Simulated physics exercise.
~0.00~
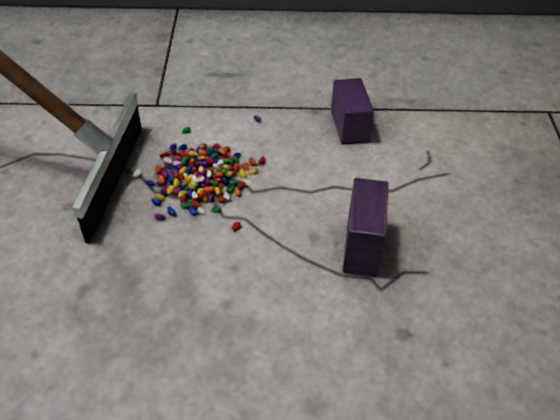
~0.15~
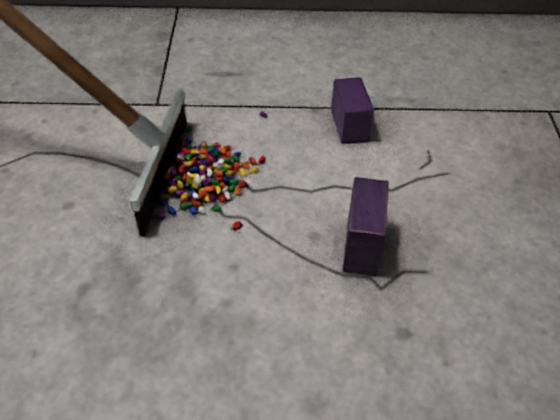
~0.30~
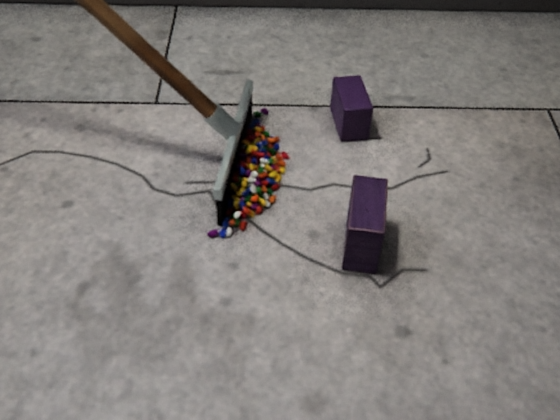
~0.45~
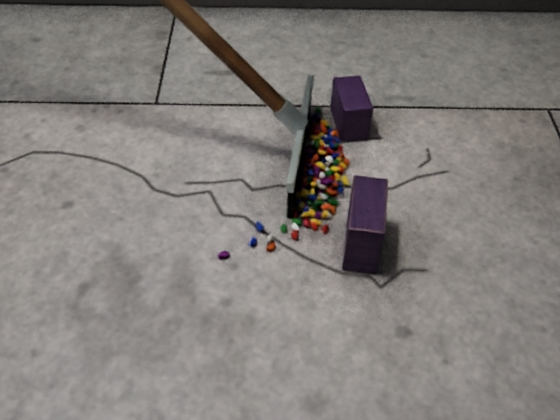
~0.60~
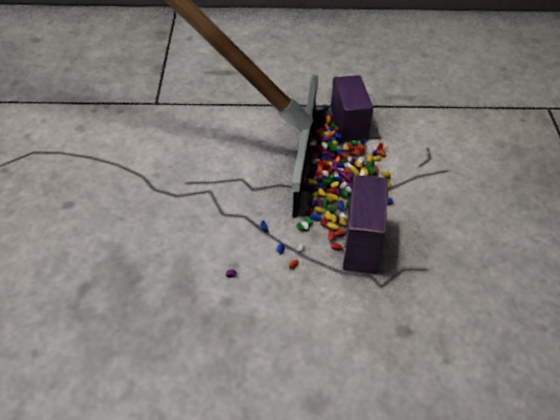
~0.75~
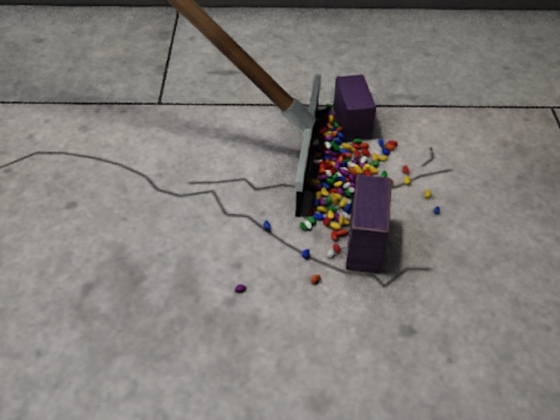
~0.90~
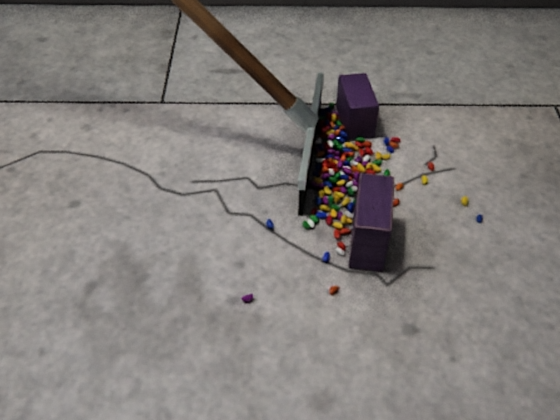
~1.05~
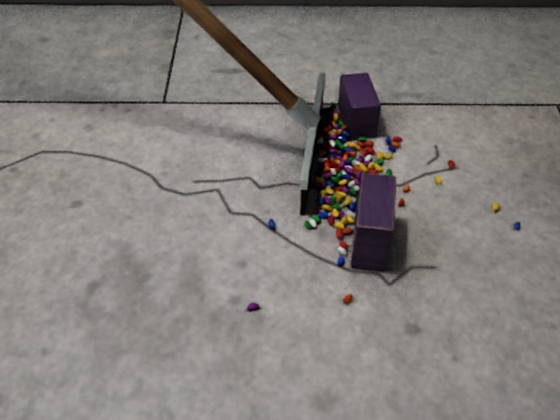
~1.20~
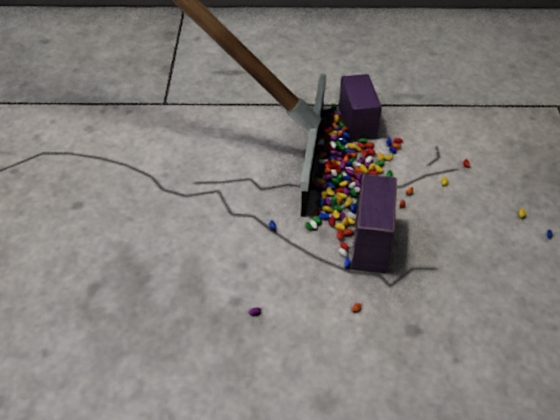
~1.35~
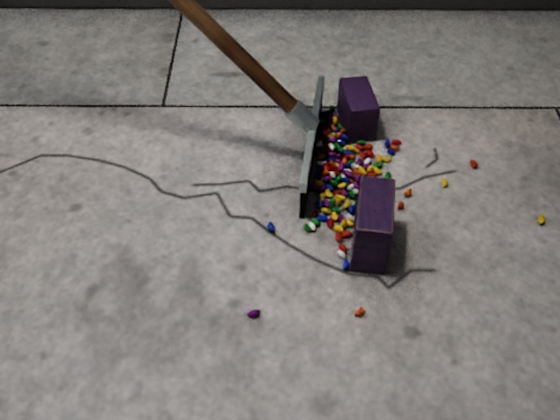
A squeegee with a wooden handle pushed a pile of colourful jelly beans rightwards across a cracked grey floor towards two purple blocks, then stopped; a few beans scattered beyond, but most stayed bunched between the blade and the blocks.
